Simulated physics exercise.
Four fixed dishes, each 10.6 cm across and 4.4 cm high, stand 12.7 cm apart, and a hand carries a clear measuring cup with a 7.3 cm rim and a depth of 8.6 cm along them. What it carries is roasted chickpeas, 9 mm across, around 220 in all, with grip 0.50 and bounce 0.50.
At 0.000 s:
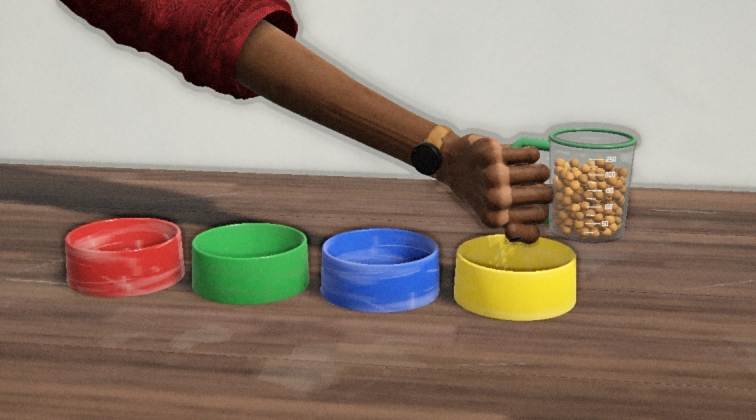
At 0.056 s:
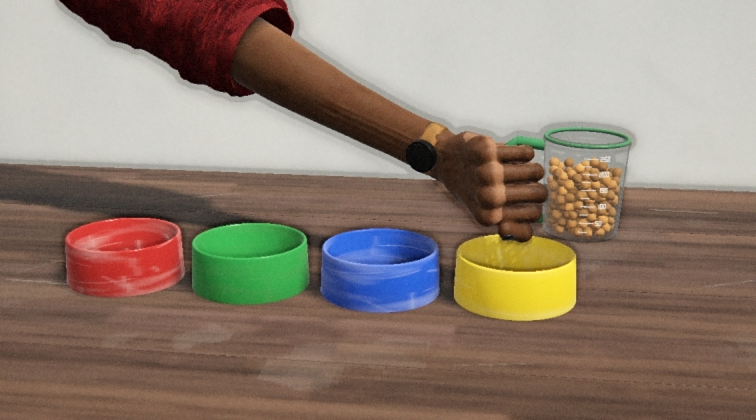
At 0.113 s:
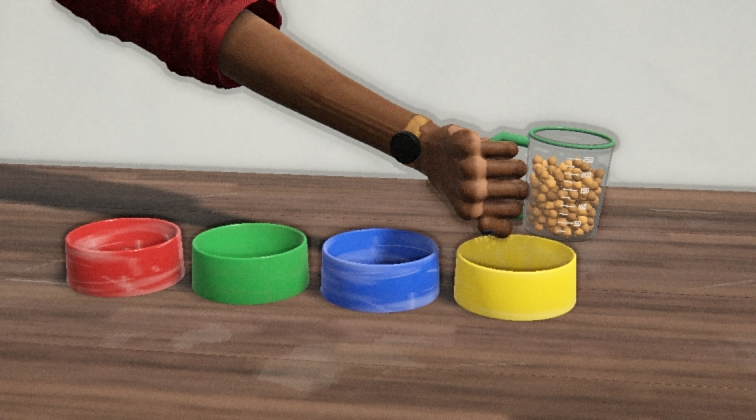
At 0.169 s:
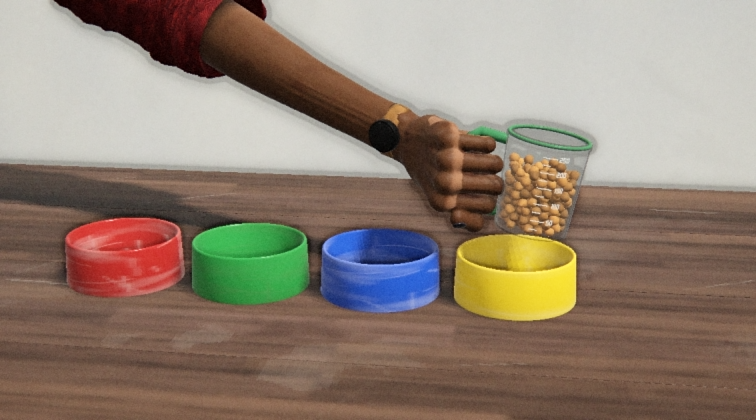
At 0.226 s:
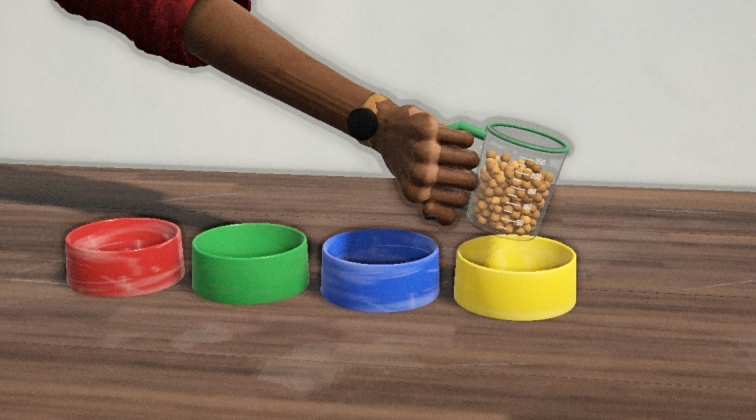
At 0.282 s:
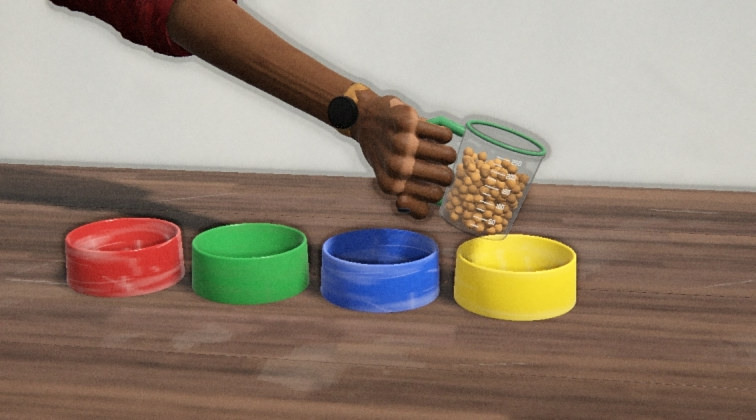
A hand in a red sleeve carried a clear cup of roasted chickpeas leftward above the yellow dish, gradually tilting it to the right, while the red, green, blue and yellow dishes stayed still.
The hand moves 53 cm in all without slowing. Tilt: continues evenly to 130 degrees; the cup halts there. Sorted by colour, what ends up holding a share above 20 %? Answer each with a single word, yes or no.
Red yes, blue no, green no, yellow no, counter yes.
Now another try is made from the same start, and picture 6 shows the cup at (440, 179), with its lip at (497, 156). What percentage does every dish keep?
You'd end up with red at 60, blue at 0, green at 0 and yellow at 0.
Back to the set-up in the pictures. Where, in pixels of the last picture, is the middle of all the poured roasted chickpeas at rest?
(98, 266) or so.
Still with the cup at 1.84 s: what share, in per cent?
Approx. 0 % - an estimate.
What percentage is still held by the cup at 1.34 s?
Around 95 percent.
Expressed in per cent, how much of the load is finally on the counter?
Estimate: Near 40 per cent.
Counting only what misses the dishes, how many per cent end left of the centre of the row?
100 %.
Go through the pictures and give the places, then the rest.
The first picture shows cup at (589, 185), tilt 0 degrees, lip at (634, 139), moved 0.0 cm; middle of the pieces at (588, 196); yellow dish at (516, 253); blue dish at (380, 247); green dish at (250, 241); red dish at (124, 235).
The second picture shows cup at (583, 185), tilt 1 degrees, lip at (629, 140), moved 0.5 cm; middle of the pieces at (582, 195).
The third picture shows cup at (565, 184), tilt 4 degrees, lip at (613, 142), moved 2.1 cm; middle of the pieces at (563, 195).
The fourth picture shows cup at (540, 183), tilt 9 degrees, lip at (591, 145), moved 4.4 cm; middle of the pieces at (537, 193).
The fifth picture shows cup at (514, 182), tilt 14 degrees, lip at (567, 148), moved 6.7 cm; middle of the pieces at (510, 192).
The sixth picture shows cup at (489, 181), tilt 18 degrees, lip at (544, 152), moved 8.9 cm; middle of the pieces at (485, 191); yellow dish at (516, 253); blue dish at (380, 247); green dish at (250, 241); red dish at (124, 235). Its pace works out near 85 degrees a second; the hand travels 40 cm a second.
Then, at 0.92 s, tilt 71 degrees; cup holds 100 %.
After 1.34 s, tilt 106 degrees; cup holds 95 %, red 5 %.
After 1.84 s, tilt 130 degrees; cup holds 0 %, red 60 %.
At rest (2.4 s), red 60 %, blue 0 %, green 0 %, yellow 0 %, counter 40 %.
